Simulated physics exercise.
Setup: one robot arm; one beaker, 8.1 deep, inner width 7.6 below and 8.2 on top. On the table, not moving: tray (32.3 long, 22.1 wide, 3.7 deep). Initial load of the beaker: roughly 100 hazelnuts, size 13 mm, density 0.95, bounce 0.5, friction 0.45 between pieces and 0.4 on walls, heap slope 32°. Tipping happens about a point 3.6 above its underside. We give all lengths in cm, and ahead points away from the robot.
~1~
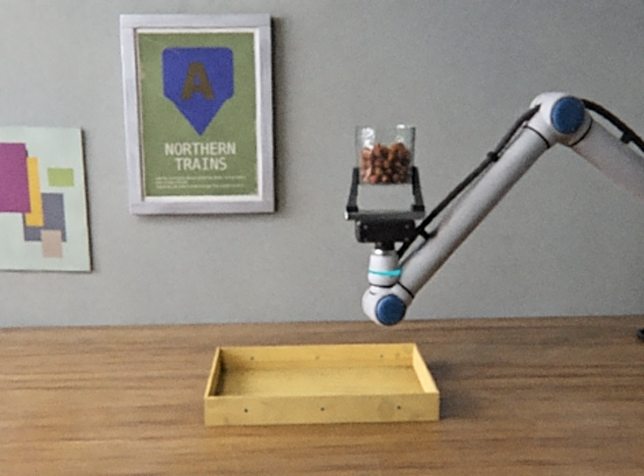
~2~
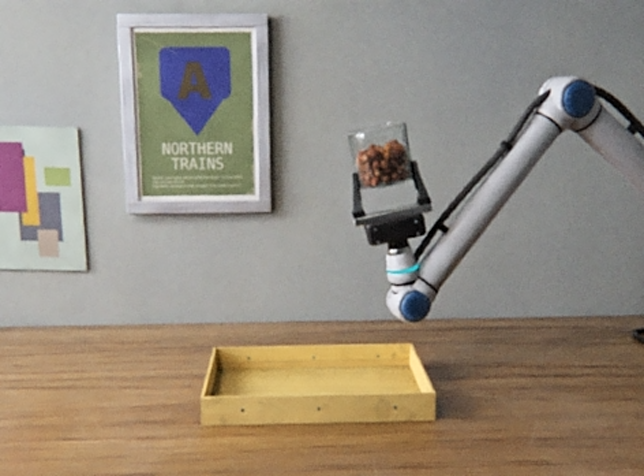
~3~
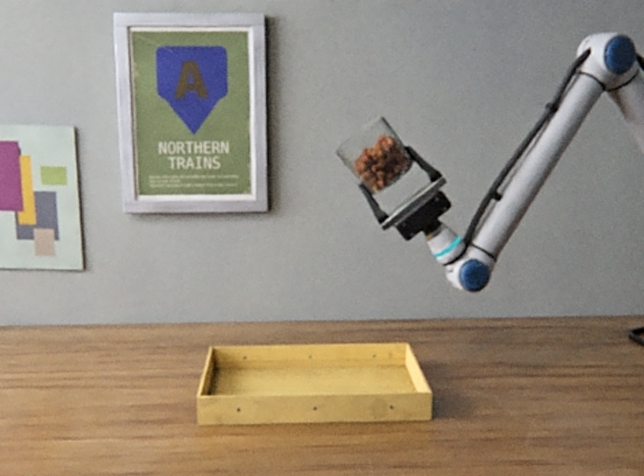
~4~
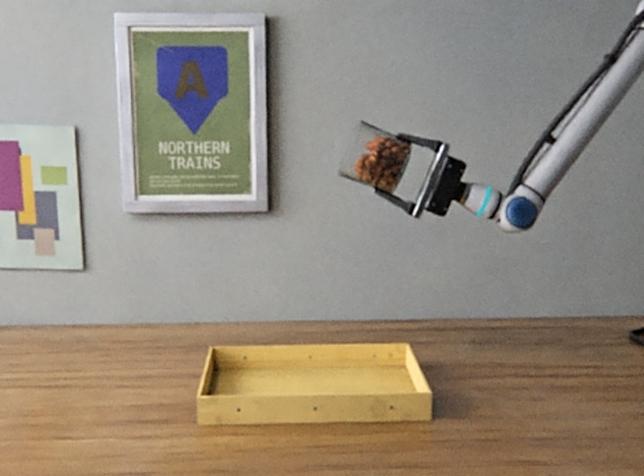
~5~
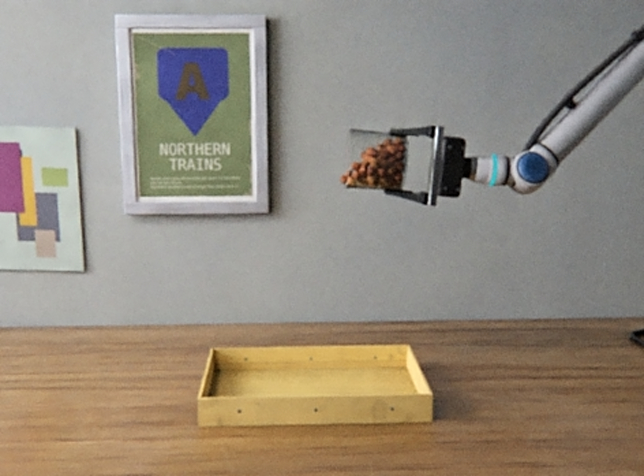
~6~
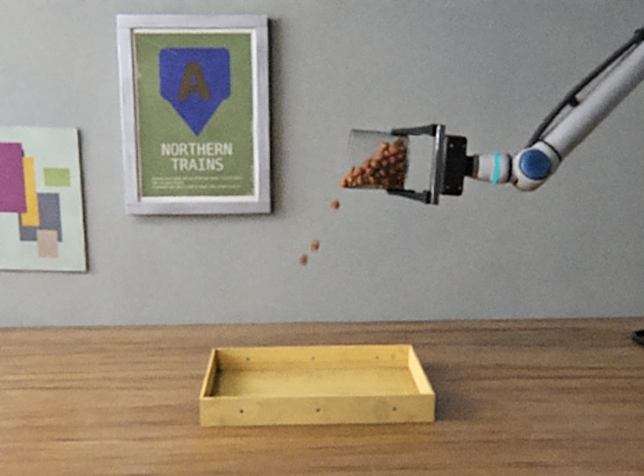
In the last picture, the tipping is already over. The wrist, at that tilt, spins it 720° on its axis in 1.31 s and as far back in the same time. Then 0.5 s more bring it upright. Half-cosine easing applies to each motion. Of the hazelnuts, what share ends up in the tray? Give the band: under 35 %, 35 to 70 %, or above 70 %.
The band is above 70 %.
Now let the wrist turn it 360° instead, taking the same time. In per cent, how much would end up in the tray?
Around 70 %.
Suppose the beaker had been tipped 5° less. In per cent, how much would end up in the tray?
Roughly 60 per cent then.
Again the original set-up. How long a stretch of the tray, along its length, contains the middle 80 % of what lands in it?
That stretch is around 22 cm long.
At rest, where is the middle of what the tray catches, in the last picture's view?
I'd mark it about (277, 390) in the last picture.
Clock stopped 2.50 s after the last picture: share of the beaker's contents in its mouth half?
I reckon roughly 40 per cent.
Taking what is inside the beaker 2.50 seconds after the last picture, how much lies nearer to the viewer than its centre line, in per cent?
My guess would be around 20 per cent.
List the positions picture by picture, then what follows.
The first picture shows the beaker middle at (385, 157), upright; upper third of the load around (387, 155), from x 365 to 405, top at y 150; 98 in the beaker.
The second picture shows the beaker middle at (382, 157), tipped 11°; upper third of the load around (388, 156), from x 360 to 405, top at y 145.
The third picture shows the beaker middle at (377, 157), tipped 38°; upper third of the load around (387, 153), from x 360 to 405, top at y 140.
The fourth picture shows the beaker middle at (376, 158), tipped 68°; upper third of the load around (387, 150), from x 360 to 405, top at y 140.
The fifth picture shows the beaker middle at (377, 161), tipped 85°; upper third of the load around (389, 153), from x 345 to 400, top at y 140.
The sixth picture shows the beaker middle at (379, 161), tipped 86°; upper third of the load around (393, 157), from x 305 to 405, top at y 145; 95 in the beaker, 3 in flight or on a rim.
Then, 1.25 s on, tipped 86°, highest piece 36 above the table; 57 in the tray, 37 in the beaker, 4 in flight or on a rim.
Then, 2.50 s on, tipped 86°, highest piece 35 above the table; 71 in the tray, 22 in the beaker, 5 in flight or on a rim.
Then, 3.32 s on, upright, highest piece 38 above the table; 76 in the tray, 22 in the beaker.
Then, 4.02 s on, upright, highest piece 38 above the table; 76 in the tray, 22 in the beaker.
In the end, 76 in the tray, 22 in the beaker. That is 78 % in the tray.
